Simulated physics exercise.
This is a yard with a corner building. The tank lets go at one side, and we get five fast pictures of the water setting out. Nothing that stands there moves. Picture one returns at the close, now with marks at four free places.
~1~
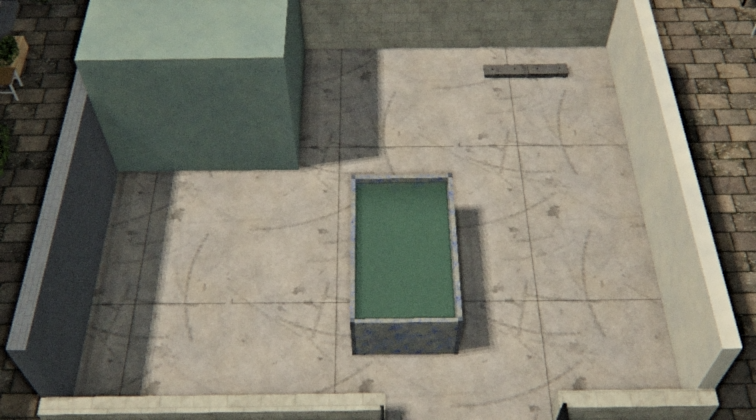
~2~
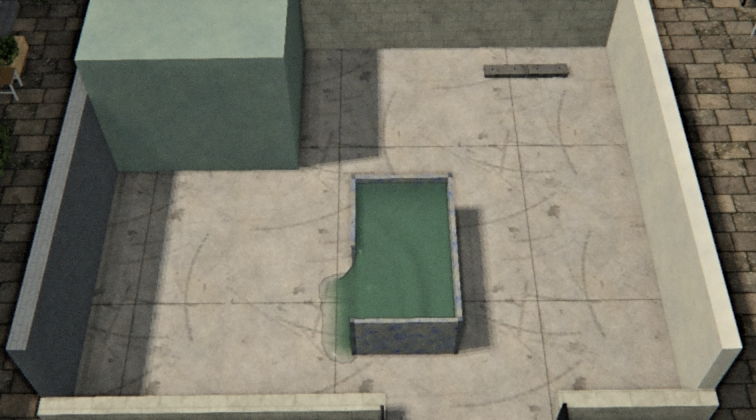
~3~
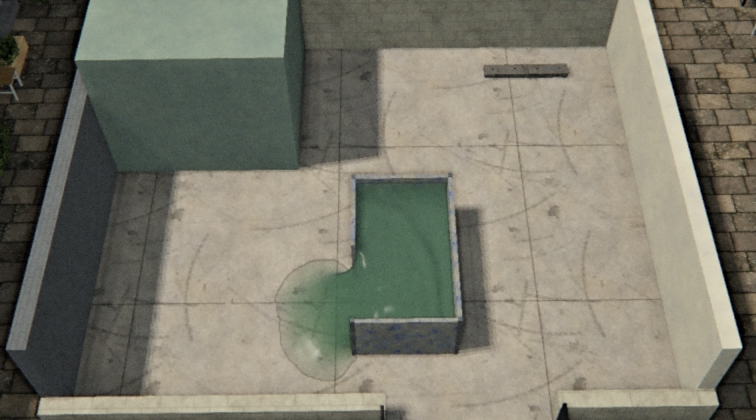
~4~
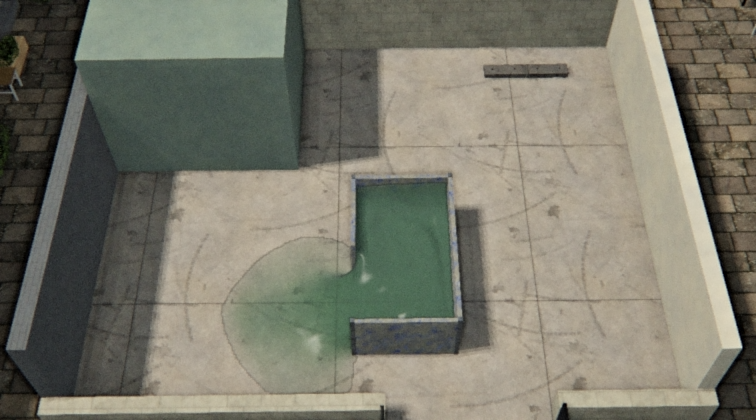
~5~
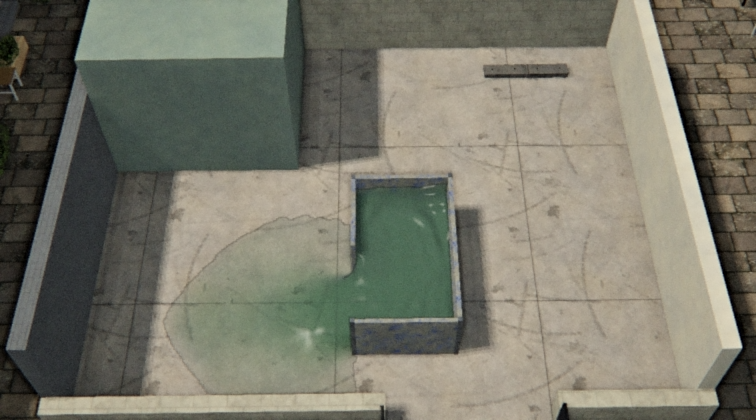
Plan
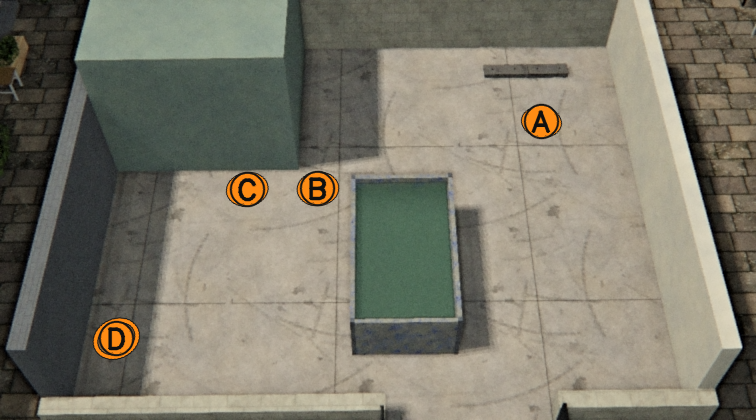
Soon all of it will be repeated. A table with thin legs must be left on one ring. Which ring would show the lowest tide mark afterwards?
Take A.
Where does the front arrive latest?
Ring A.
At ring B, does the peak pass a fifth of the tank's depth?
No, less.
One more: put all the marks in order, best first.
The order is A, B, C, D.
On the marked copy, A at (541, 121); B at (317, 188); C at (247, 189); D at (116, 338).
If A is chosen, the water peaks at about 9 % of the depth that stood in the tank.
If B is chosen, the water peaks at about 13 % of the depth that stood in the tank.
If C is chosen, the water peaks at about 22 % of the depth that stood in the tank.
If D is chosen, the water peaks at about 55 % of the depth that stood in the tank.
